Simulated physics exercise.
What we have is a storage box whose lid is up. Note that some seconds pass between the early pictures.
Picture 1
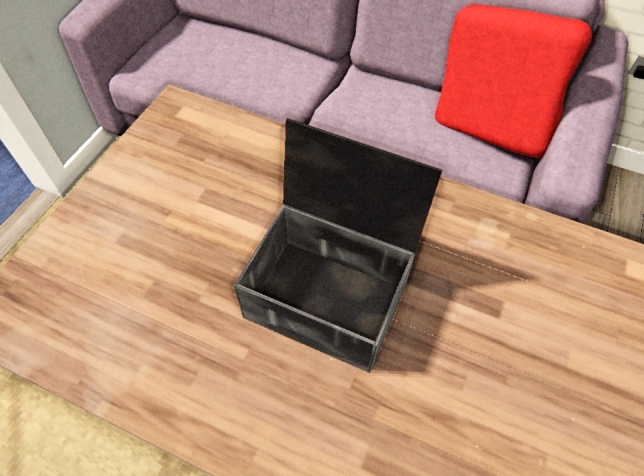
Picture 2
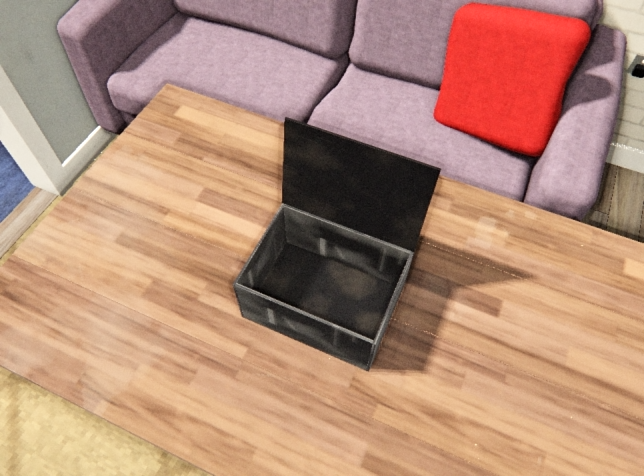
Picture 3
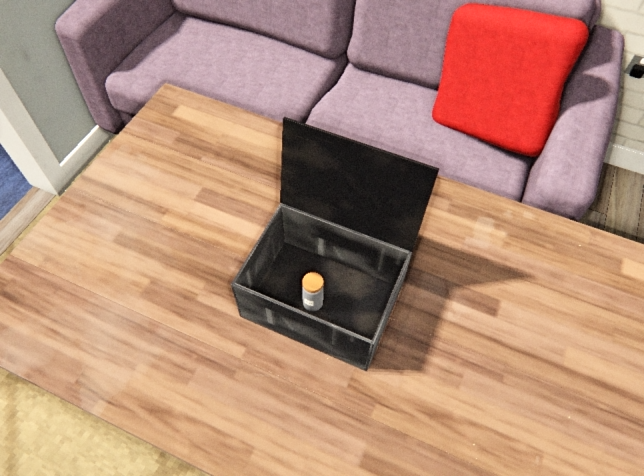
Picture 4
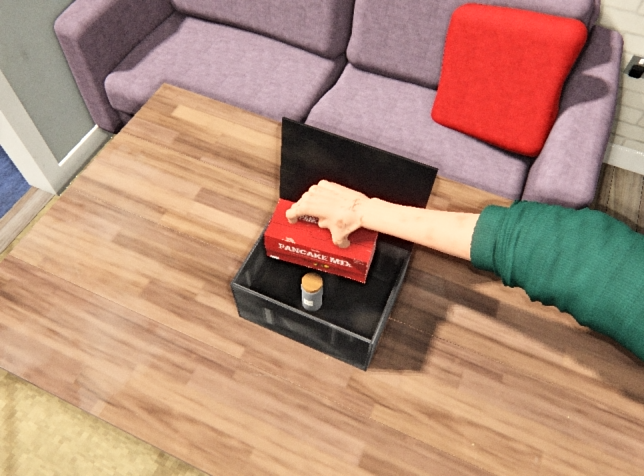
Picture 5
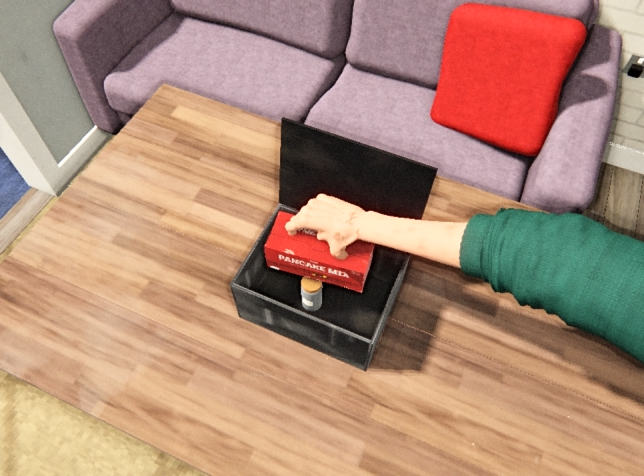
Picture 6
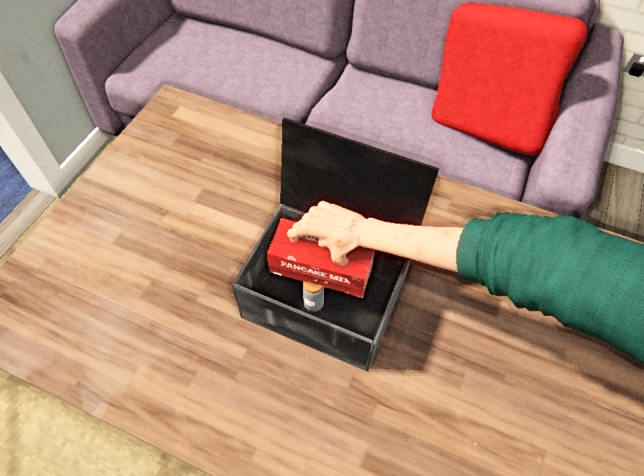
To begin with, an open, empty black box sits on a wooden table before a purple sofa with a red cushion. A small orange-topped shaker then appears inside it. Next, a green-sleeved arm reaches in from the right, holding a red pancake mix carton and lowering it slightly into the box behind the shaker.
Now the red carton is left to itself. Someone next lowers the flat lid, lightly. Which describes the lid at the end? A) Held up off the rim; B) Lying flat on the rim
Answer: B.
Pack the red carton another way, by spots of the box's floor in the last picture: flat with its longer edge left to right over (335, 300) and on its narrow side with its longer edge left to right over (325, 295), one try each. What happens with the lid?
The first time it seals the box, the second time it seals the box.
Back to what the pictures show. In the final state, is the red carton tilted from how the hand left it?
Once everything settles, the red carton ends up at a slant.
Then, 0.70 s past the last view, red carton on its side near (327, 272).
Then, 1.60 s past the last view, lid 58° above the rim; red carton on its side near (327, 272).
Then, 2.00 s past the last view, lid 18° above the rim; red carton on its side near (327, 272).
Finally, lid shut; down or leaning hard in the box, red carton; grey shaker still in place. Final places as the last picture's camera would see them, red carton near (327, 272).
